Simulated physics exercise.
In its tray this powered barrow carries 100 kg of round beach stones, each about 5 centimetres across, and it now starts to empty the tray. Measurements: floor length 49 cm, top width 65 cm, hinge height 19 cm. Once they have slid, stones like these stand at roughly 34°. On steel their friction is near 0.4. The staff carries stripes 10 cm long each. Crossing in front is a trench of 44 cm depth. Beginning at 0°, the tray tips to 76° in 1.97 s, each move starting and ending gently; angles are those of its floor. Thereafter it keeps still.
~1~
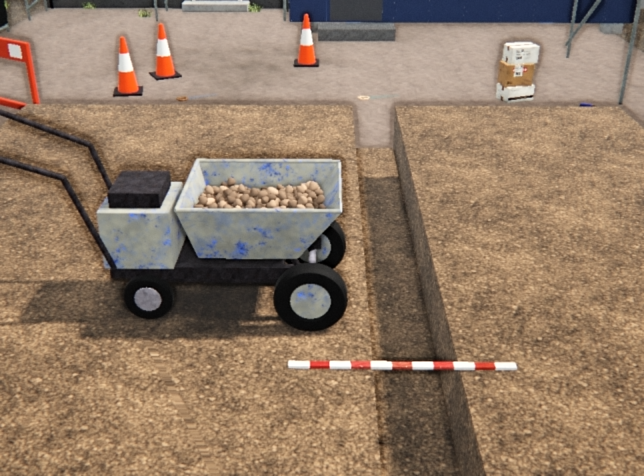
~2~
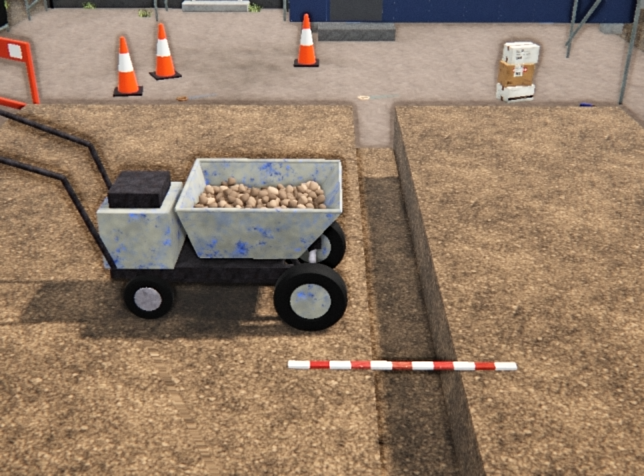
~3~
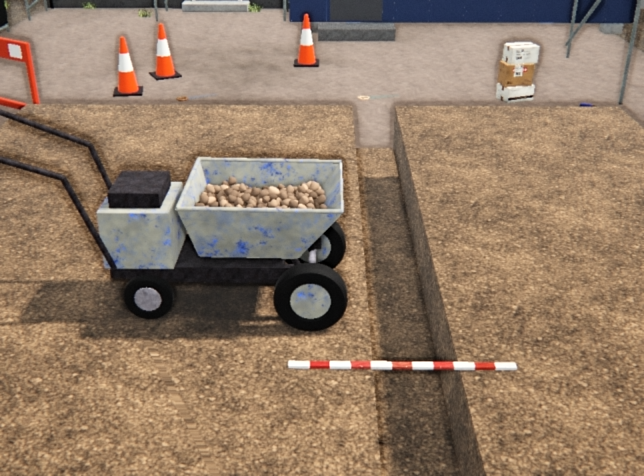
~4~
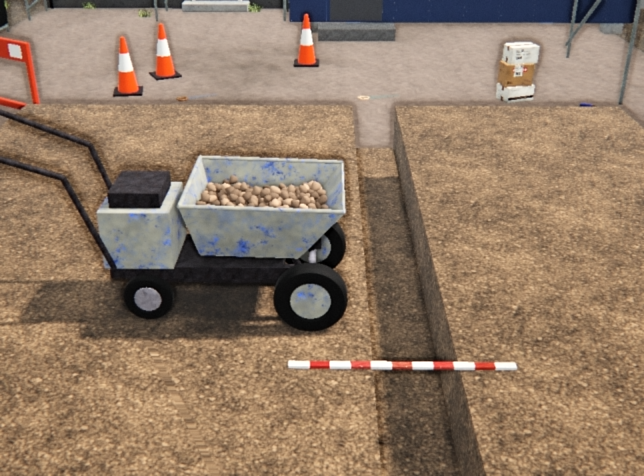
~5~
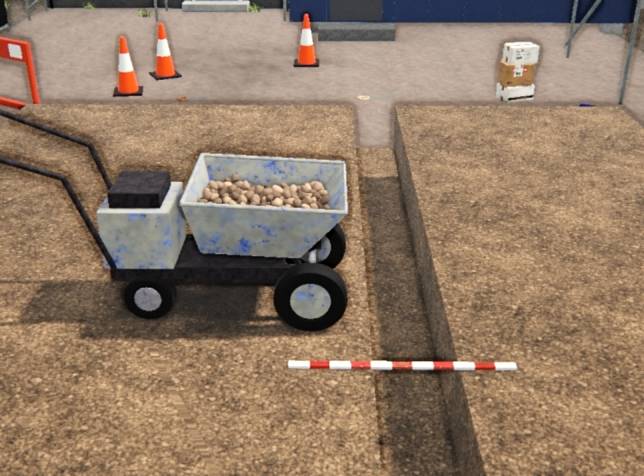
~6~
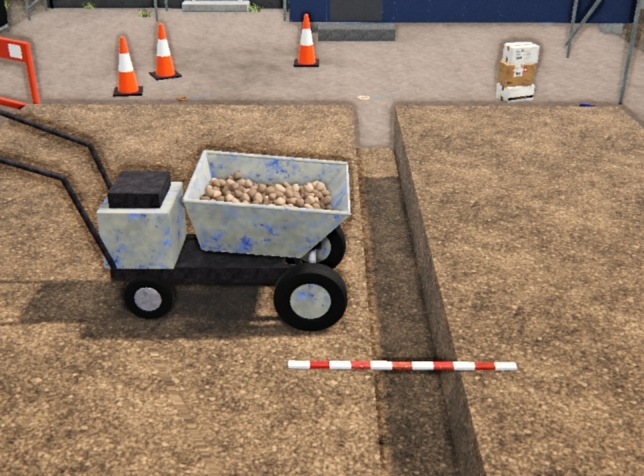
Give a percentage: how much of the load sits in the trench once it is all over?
64 %.
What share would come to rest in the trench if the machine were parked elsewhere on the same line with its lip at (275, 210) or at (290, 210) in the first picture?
First some 100, then 100 per cent.
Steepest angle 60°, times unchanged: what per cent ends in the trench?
Expect roughly 65 per cent.
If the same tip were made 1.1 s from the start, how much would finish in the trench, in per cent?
Near 55 per cent.
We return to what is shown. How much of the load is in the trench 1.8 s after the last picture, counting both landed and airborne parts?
Roughly 45% by that time.
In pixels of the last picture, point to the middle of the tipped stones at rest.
In the last view, about (427, 354).
Then, 1.2 s after the last picture the floor is at 64°, 96 % in the tray, 4 % in the trench; the foremost stones are at (433, 270).
Then, 1.8 s after the last picture the floor is at 76°, 25 % in the tray, 43 % in the trench, 32 % past the trench; the foremost stones are at (534, 306).
Then, 2.1 s after the last picture the floor is at 76°, 4 % in the tray, 59 % in the trench, 37 % past the trench; the foremost stones are at (566, 315).
Then, 4.1 s after the last picture the floor is at 76°, 0 % in the tray, 64 % in the trench, 36 % past the trench; the foremost stones are at (569, 316).
